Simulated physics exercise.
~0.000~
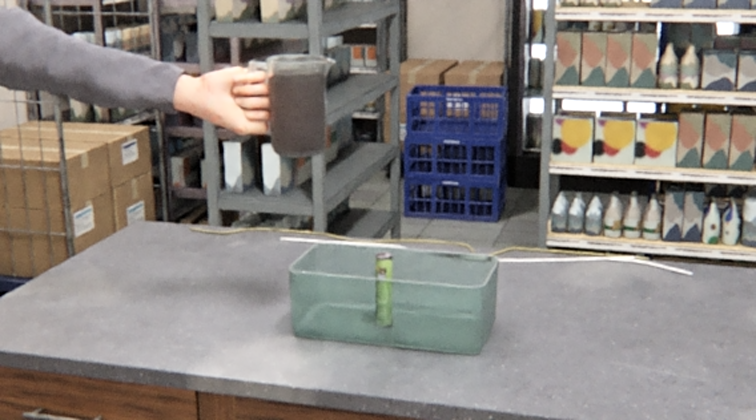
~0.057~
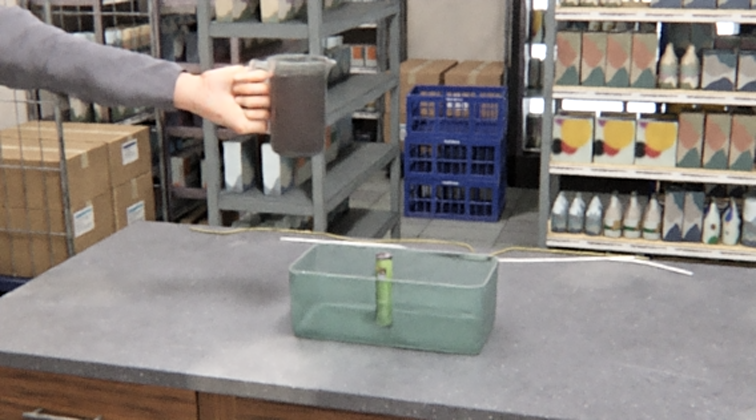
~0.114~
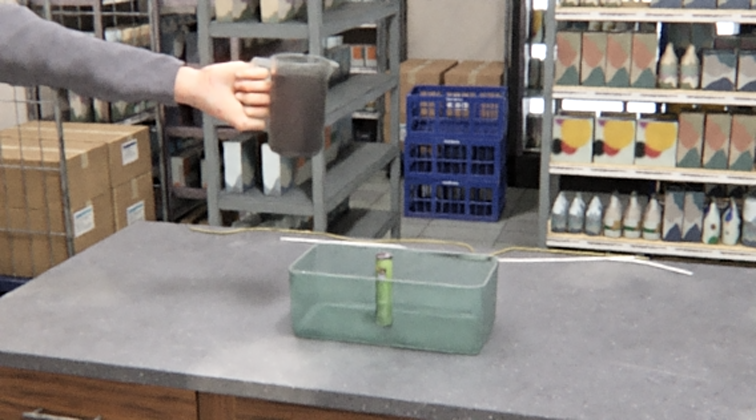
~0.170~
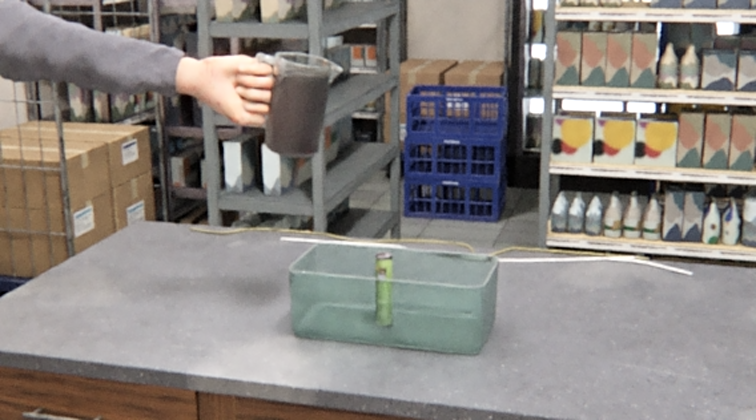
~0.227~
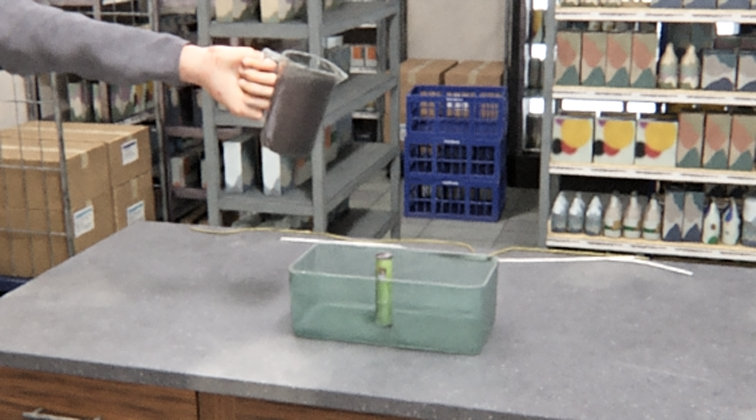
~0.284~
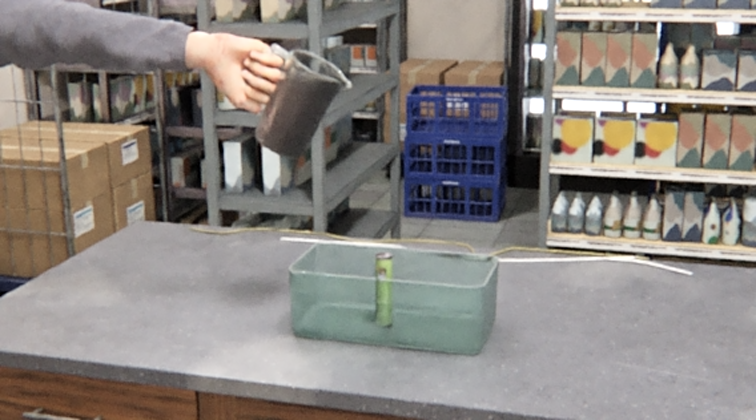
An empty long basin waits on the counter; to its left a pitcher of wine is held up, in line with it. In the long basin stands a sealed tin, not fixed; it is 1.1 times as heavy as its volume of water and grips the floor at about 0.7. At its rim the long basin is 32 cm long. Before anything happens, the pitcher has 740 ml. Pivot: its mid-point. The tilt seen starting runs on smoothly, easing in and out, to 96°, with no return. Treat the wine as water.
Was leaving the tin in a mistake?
No. It's going to keep its balance.
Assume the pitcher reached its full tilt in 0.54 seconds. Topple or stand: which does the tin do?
The tin would stay balanced.
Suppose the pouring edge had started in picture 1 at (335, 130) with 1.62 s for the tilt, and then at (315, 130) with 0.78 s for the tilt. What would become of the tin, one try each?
First it goes over; then it falls.
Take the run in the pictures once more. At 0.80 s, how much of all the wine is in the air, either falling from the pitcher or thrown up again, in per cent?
Roughly 30 per cent.
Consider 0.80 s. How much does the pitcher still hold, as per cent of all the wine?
40 per cent or thereabouts.
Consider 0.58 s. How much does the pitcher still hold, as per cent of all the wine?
Near 78 in a hundred.
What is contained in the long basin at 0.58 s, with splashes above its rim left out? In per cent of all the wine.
About 2 per cent.
Then, 0.58 s in, the tilt is 82° and 78 per cent is still to pour; the tin stands where it began.
Then, 0.80 s in, the tilt is 96° and 41 per cent is still to pour; the tin stands where it began.
Then, 1.03 s in, the tilt is 96° and 14 per cent is still to pour; the tin stands where it began.
Then, 1.28 s in, the tilt is 96° and 5 per cent is still to pour; the tin stands where it began.
Finally, the tin stands where it began.
